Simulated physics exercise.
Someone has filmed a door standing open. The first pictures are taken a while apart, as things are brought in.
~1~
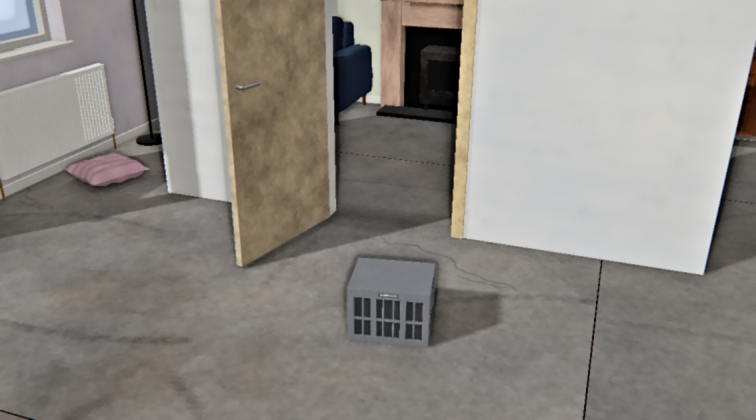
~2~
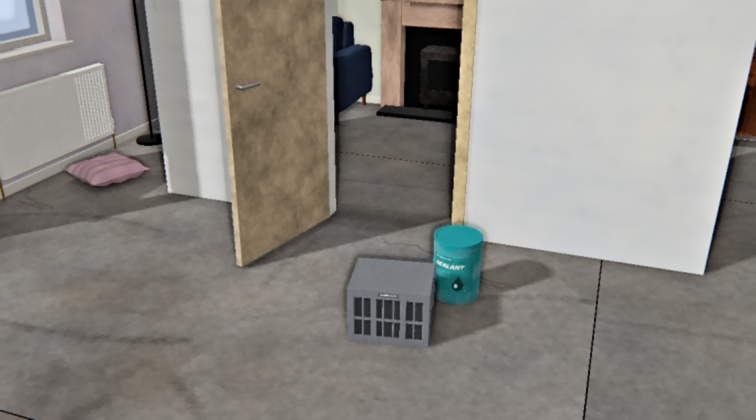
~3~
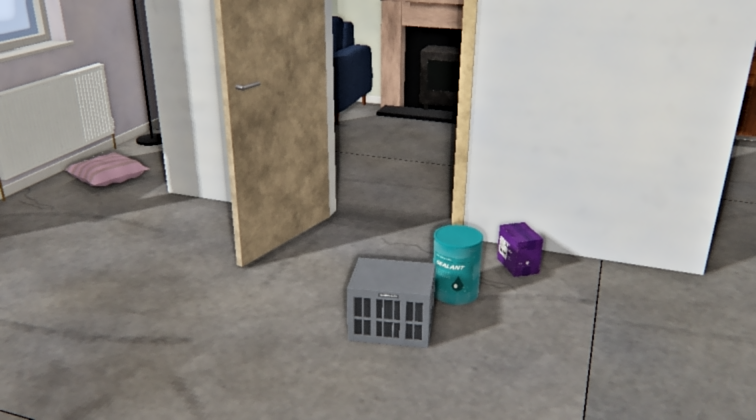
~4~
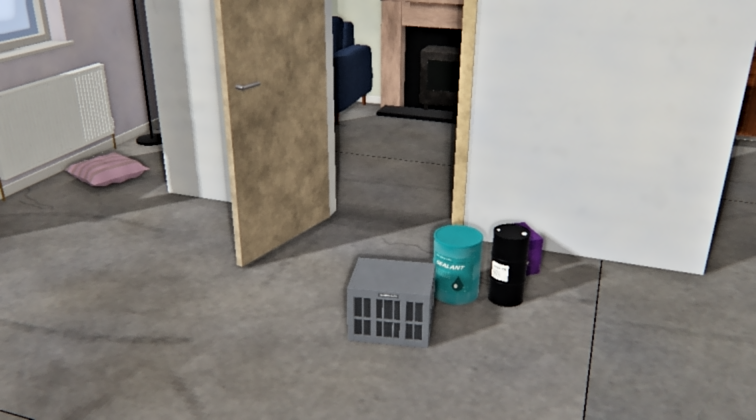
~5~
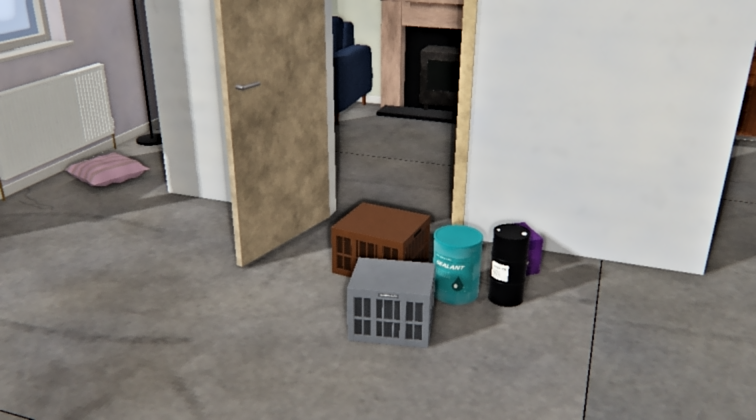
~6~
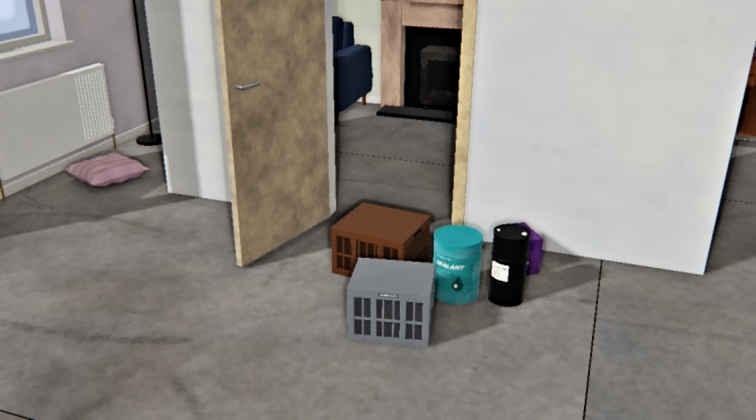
A tan door stands wide open and still in a white partition wall, seen from slightly above across a grey floor, with a dark blue sofa and fireplace beyond and a pink cushion by a radiator at left. A grey crate sits before the doorway. A turquoise pail appears to its right, then a purple parcel, a black canister partly covering the parcel, and a brown chest behind the crate, while the view stays fixed.
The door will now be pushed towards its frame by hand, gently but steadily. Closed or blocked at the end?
As it turns out, it stops short.
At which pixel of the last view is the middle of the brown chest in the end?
Near (411, 241).
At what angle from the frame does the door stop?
About 55°.
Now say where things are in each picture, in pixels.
In the first frame, door wide open and still.
In the second frame, door wide open and still; turquoise pail (457, 265).
In the third frame, door wide open and still; purple parcel (519, 249); grey crate (392, 302).
In the fourth frame, door wide open and still; black canister (509, 265); turquoise pail (457, 265).
In the fifth frame, door wide open and still; grey crate (392, 302).
In the sixth frame, door wide open and still; brown chest (382, 244); black canister (509, 265).
Then, 0.70 s later than the last frame, door 91° open.
Then, 1.20 s later than the last frame, door 70° open.
Then, 1.50 s later than the last frame, door 60° open; brown chest moved a little near (395, 243).
Then, 1.80 s later than the last frame, door 55° open; brown chest moved a little near (406, 242).
When it is over, door 53° open; moved from the start, brown chest; the other 4 as before. End places, in pixels of the last picture, brown chest near (410, 241).
